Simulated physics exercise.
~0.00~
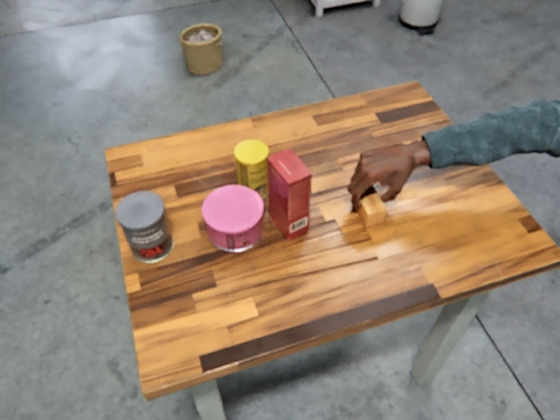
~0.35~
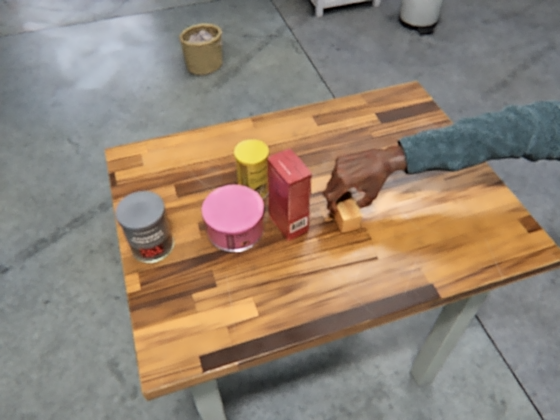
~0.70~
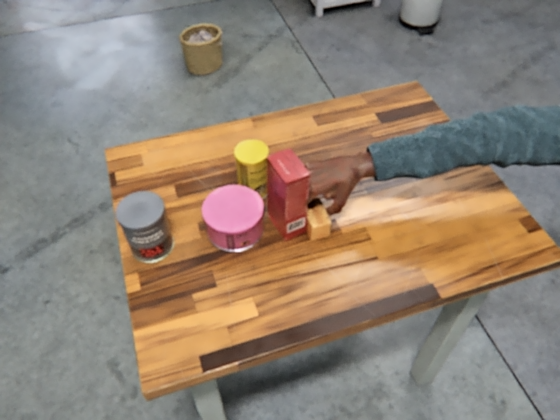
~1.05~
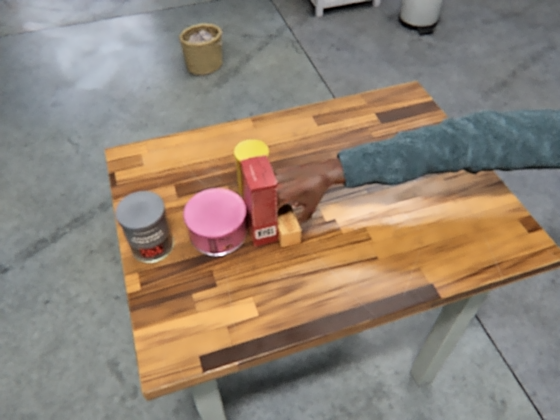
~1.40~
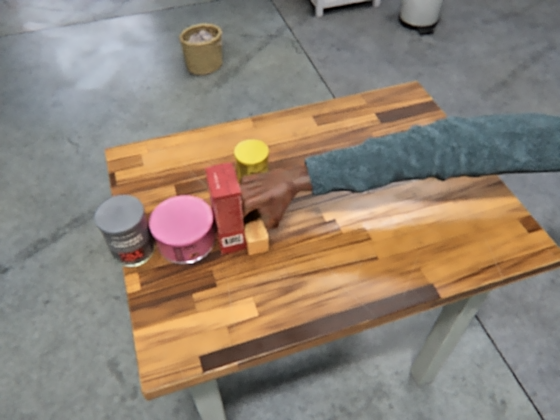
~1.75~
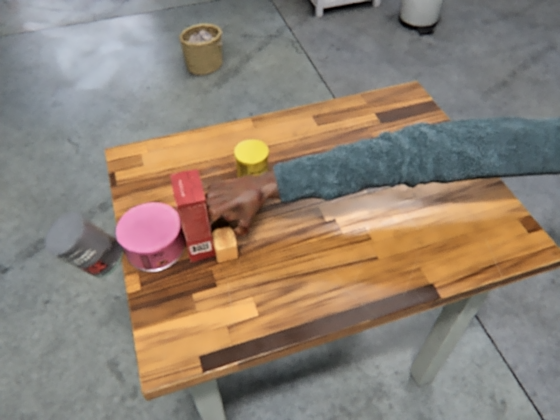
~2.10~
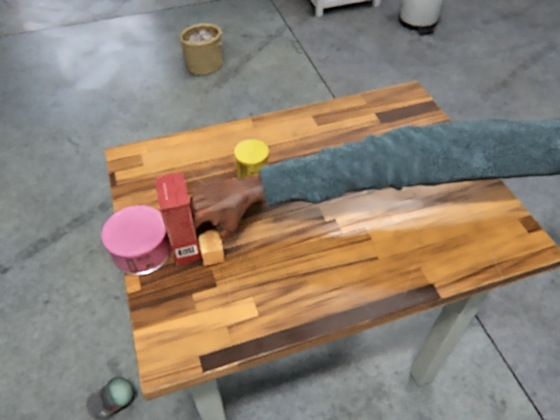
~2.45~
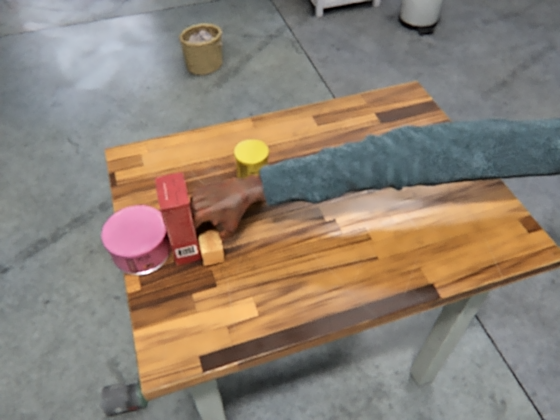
A hand slid a small wooden block left across a tabletop, pushing a red carton into a pink tub and then a grey tin, which tipped off the edge onto the floor, while the carton, tub and untouched yellow tin stayed on the table.
